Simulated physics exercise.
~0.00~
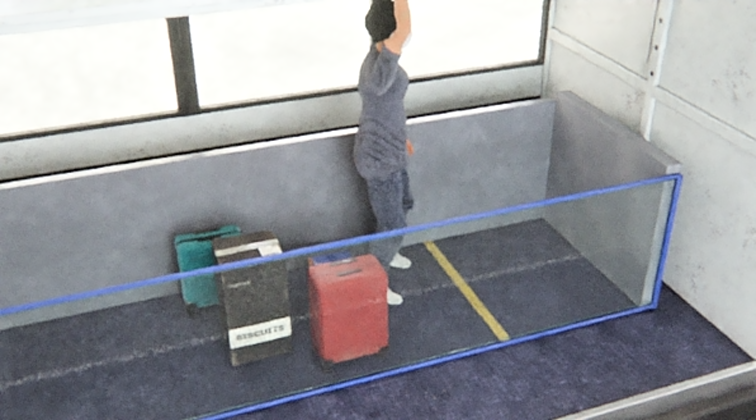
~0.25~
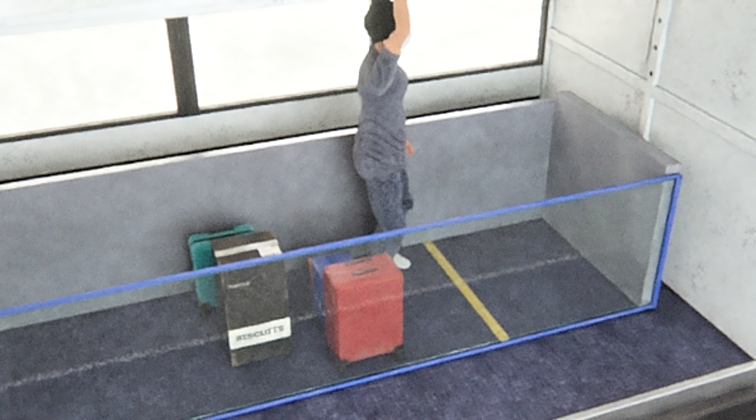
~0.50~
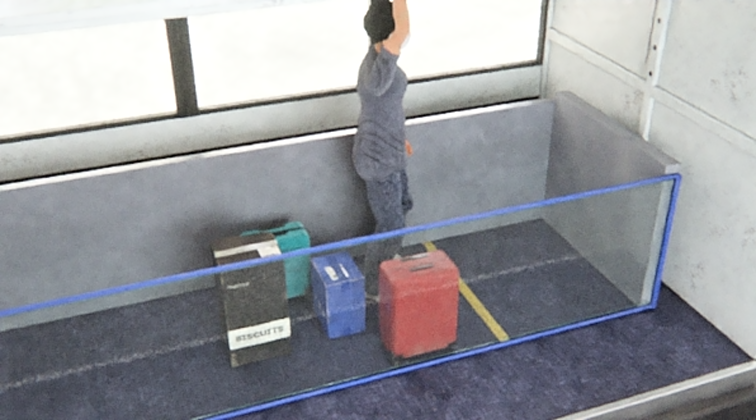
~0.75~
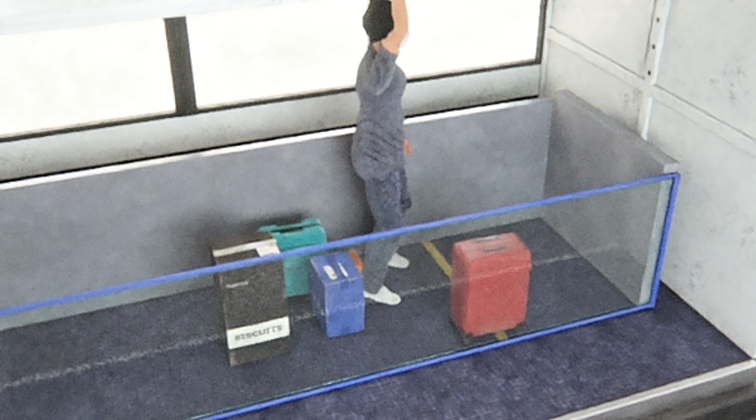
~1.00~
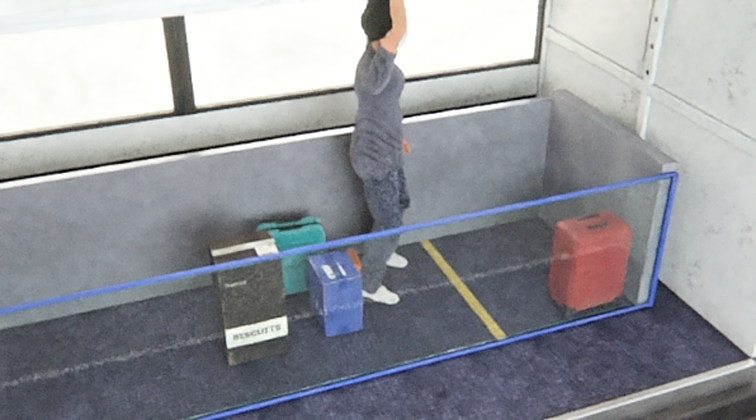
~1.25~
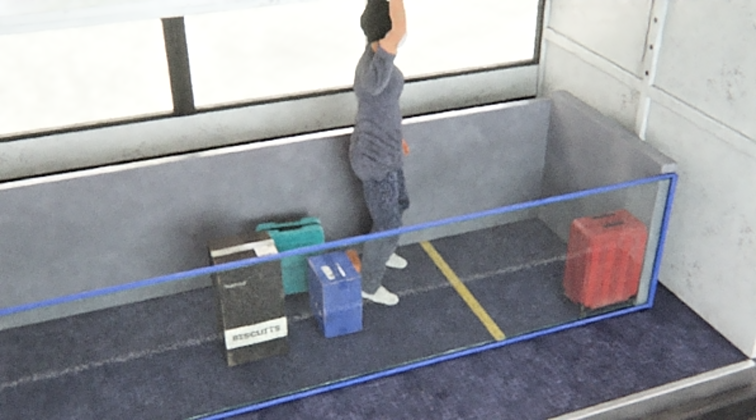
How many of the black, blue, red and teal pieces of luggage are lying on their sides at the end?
None of them are lying on their sides. The black, blue, red and teal pieces are all still upright at the end.
